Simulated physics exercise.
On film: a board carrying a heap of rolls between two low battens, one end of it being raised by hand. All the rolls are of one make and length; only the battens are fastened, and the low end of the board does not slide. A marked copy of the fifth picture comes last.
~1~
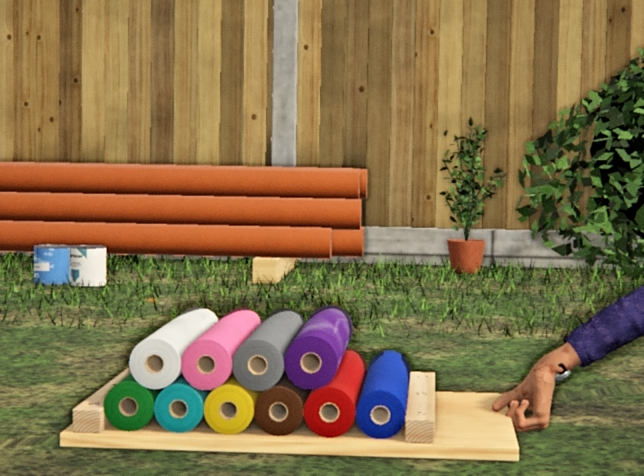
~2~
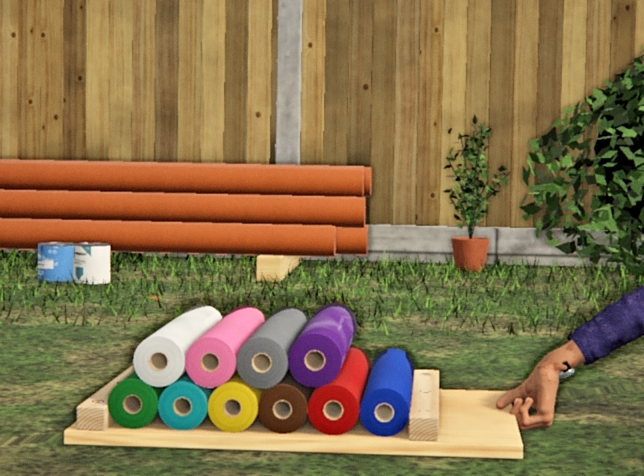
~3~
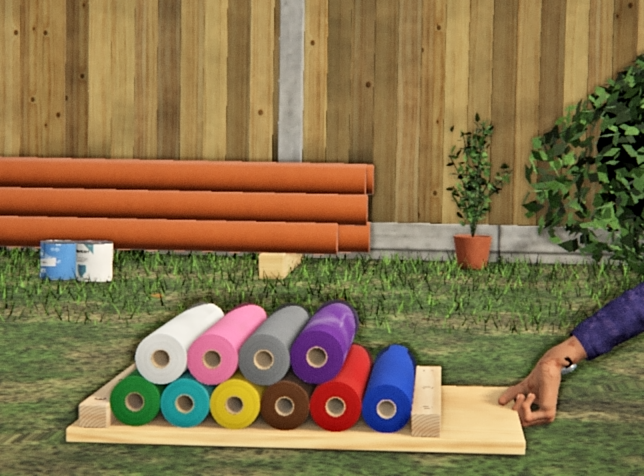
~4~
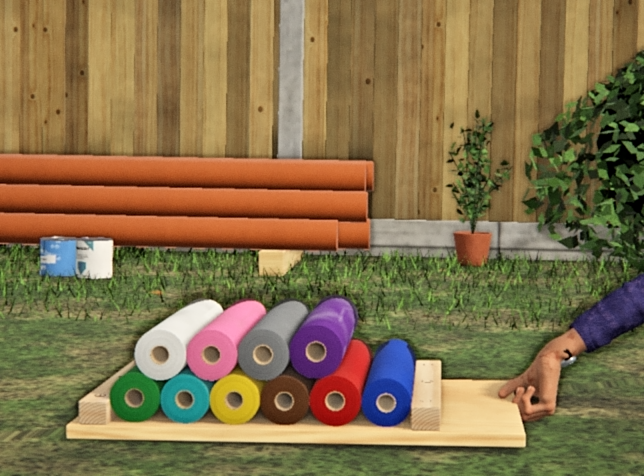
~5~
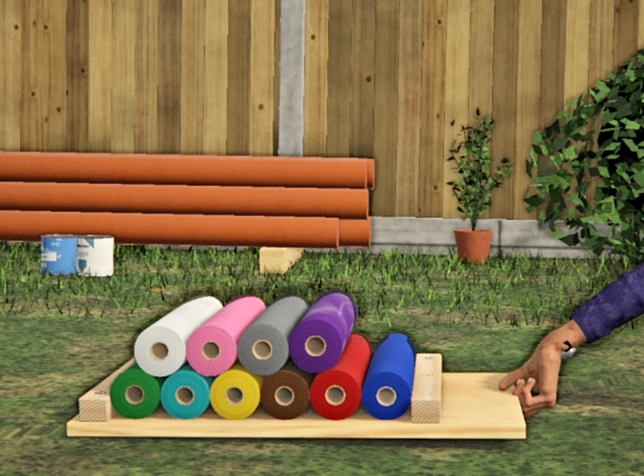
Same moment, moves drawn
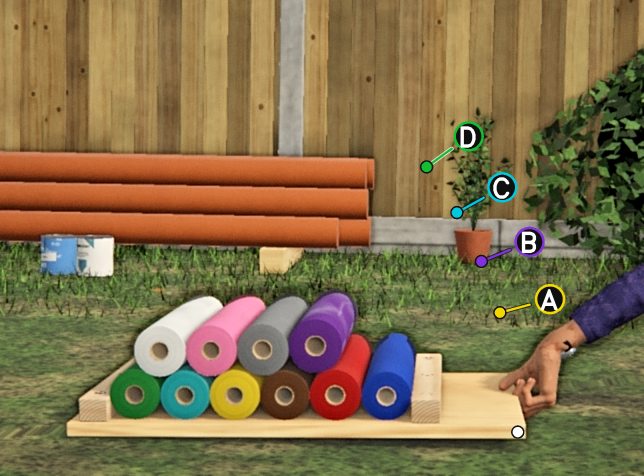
A hand at the right edge grips the end of a wooden board on the grass, where ten coloured rolls lie stacked in two rows between low wooden strips. It lifts that end very slightly, and the rolls keep their places in the stack as the board tilts a little.
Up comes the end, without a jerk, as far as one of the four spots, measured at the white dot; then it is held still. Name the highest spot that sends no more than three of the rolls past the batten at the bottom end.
It can be raised to B.
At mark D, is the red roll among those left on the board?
The red roll: Yes.
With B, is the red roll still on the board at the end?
The red roll: Yes.
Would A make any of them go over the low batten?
No, at A.
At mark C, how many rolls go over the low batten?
With C, four.
On the marked copy, A at (500, 313); B at (481, 261); C at (457, 213); D at (427, 167); the white dot at (518, 432).
Taking B. A third of the way, board at 15°.
Two thirds of the way, board at 24°.
When it is over, board at 24°, one over the low batten (white).
As for the rest, A none over the low batten; C four over the low batten (white, pink, grey, purple); D four over the low batten (white, pink, grey, purple).
